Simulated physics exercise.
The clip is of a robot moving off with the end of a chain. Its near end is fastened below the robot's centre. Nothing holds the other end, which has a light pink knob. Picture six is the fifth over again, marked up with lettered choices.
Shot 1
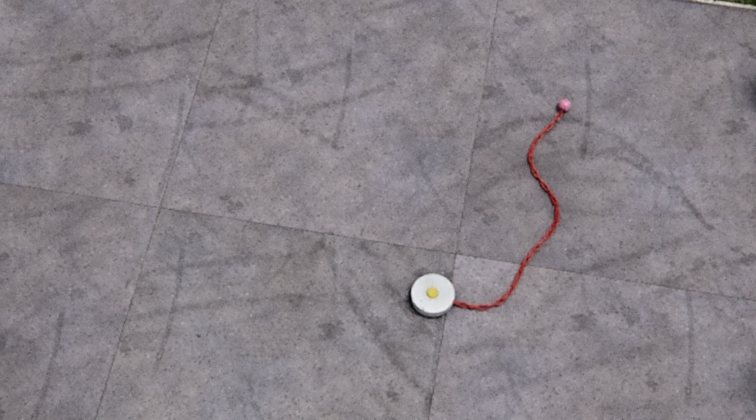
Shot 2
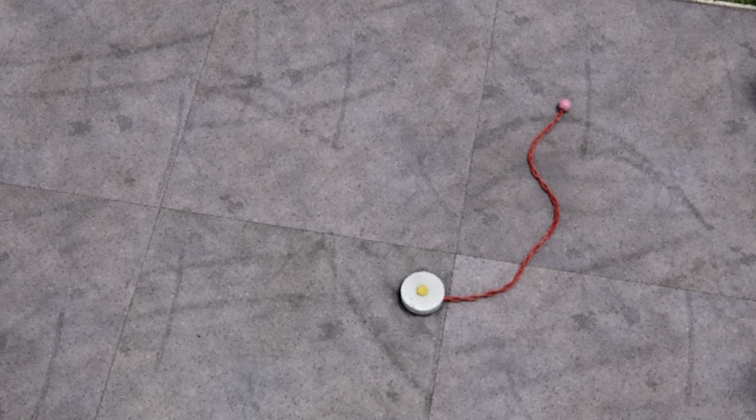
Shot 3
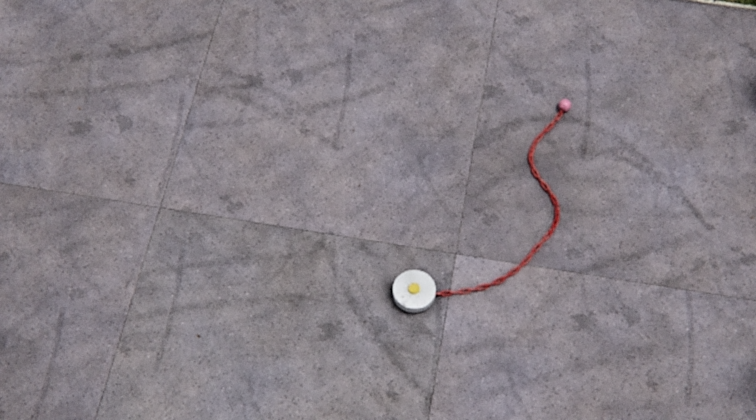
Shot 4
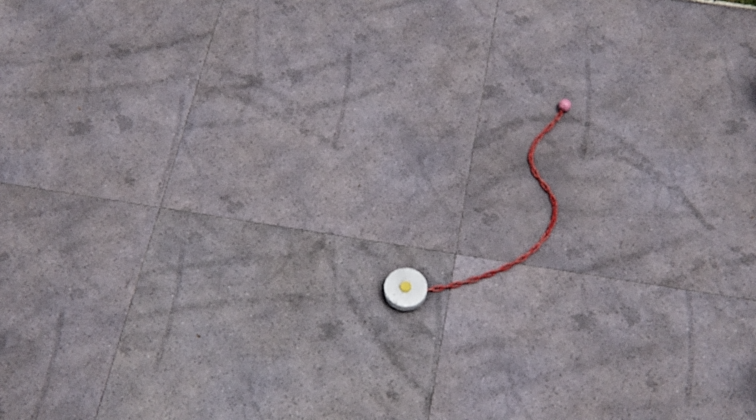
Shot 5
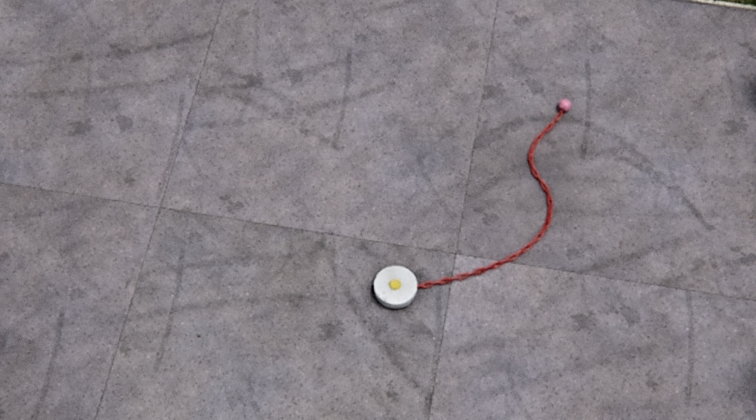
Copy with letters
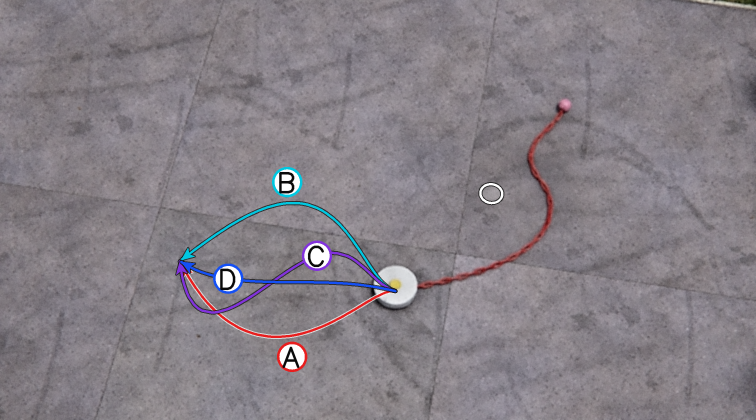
White disc-shaped robot with a yellow centre creeping left across grey paving, drawing along a red cord whose pink-knobbed end stays still.
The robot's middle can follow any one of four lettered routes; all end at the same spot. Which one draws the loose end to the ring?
Line A does it.
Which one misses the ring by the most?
Route B.
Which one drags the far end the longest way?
A.
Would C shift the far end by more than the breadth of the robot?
Yes.
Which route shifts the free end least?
Route B.
On the copy, A from (395, 291) via (274, 337) to (181, 264); B from (395, 291) via (303, 204) to (181, 260); C from (395, 291) via (273, 282) to (180, 261); D from (395, 291) via (286, 282) to (181, 262); the ring at (491, 194).
On A. First, robot (307, 329), middle of the chain (448, 241), free end (547, 134).
Then, robot (216, 309), middle of the chain (383, 267), free end (510, 177).
Finally, robot (179, 258), middle of the chain (350, 264), free end (491, 192); the free end is on the ring.
By contrast, B leaves the free end at (490, 156); C leaves the free end at (487, 175); D leaves the free end at (495, 177).
